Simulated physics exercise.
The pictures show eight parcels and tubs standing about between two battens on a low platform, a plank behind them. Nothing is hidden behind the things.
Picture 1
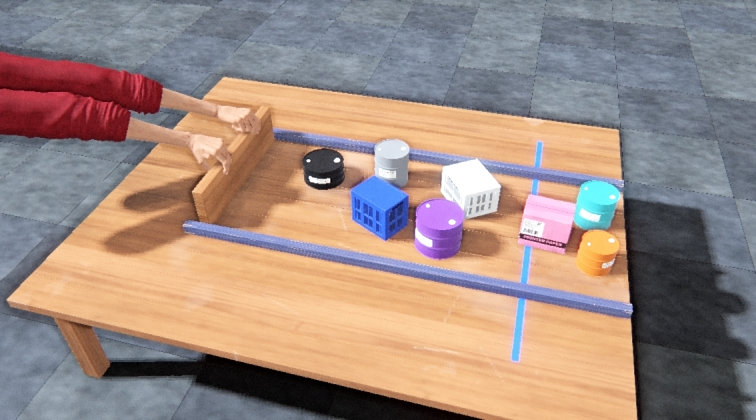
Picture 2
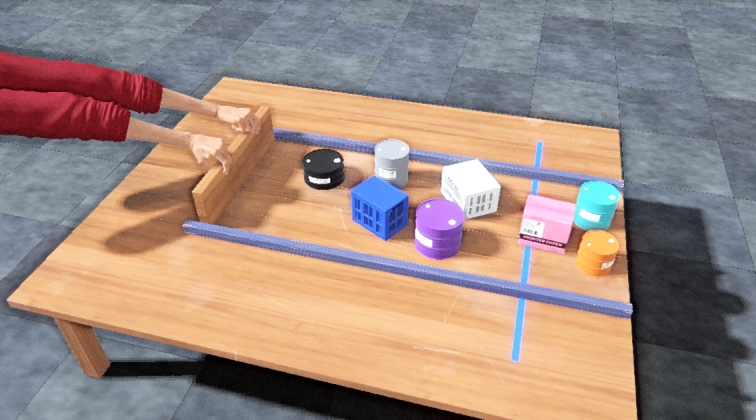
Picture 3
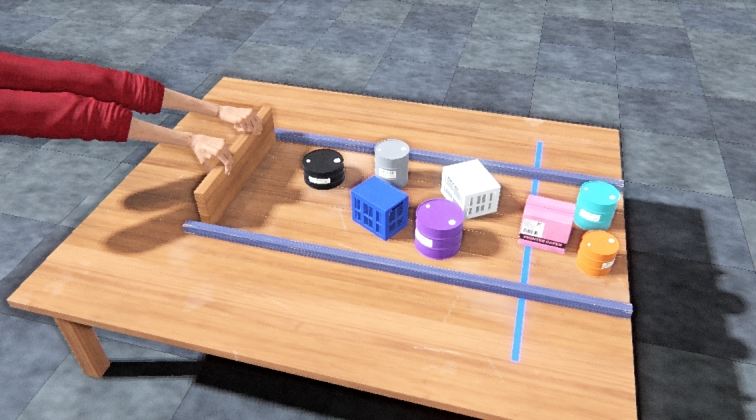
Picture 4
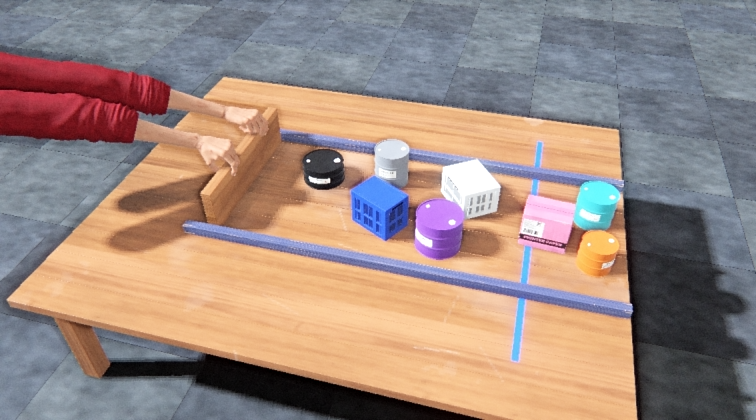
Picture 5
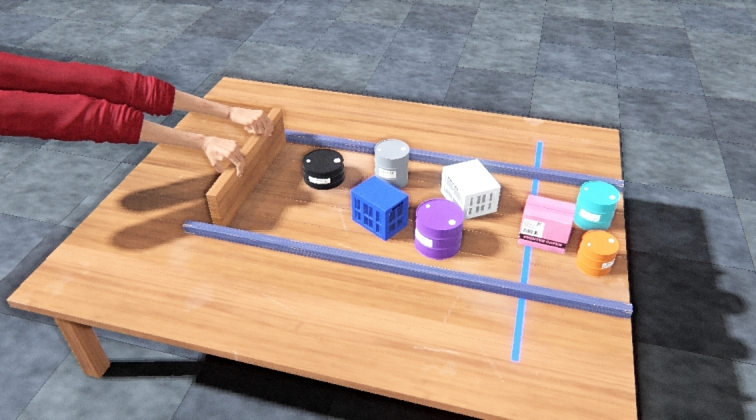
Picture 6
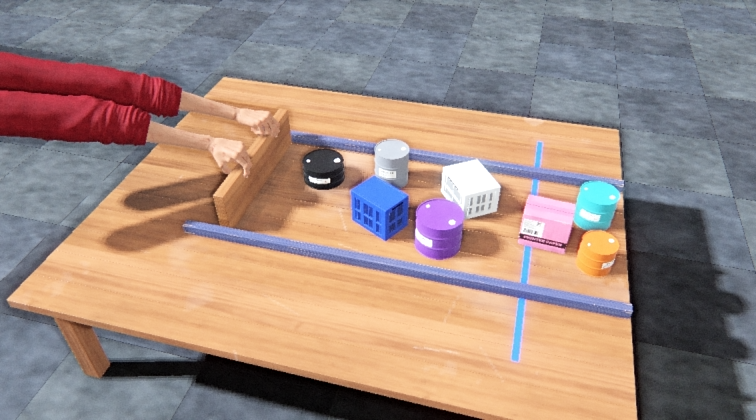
A wooden plank, gripped from the left by two hands in red sleeves, stands on a wooden table seen from above at an angle, over a grey tiled floor. Between two bluish rails sit black, grey and purple tubs, blue and white crates, then a pink parcel with turquoise and orange canisters near blue tape. The hands slide the plank slightly rightward, while the objects and camera stay still.
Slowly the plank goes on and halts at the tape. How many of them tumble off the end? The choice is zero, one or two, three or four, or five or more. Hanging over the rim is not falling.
As it turns out, the number that fall off is one or two.
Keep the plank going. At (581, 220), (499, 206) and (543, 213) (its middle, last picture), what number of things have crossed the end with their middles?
Past the end: 4, 0 and 1.
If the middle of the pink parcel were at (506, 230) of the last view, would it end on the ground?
From there it holds on.
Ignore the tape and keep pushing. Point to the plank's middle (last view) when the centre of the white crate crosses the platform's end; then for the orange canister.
Its middle is around (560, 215) and around (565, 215).
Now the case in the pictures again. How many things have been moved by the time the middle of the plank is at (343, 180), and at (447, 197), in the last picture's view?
2 and 5.
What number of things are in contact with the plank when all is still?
4 of them.
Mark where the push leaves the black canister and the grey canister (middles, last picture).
The black canister stops around (556, 209); the grey canister around (555, 177).
Soon after, none off yet; orange canister at rest near (597, 254); turquoise canister at rest near (596, 206); pink parcel at rest near (546, 224).
By the end, the number that fall off is one or two; fallen, turquoise canister.
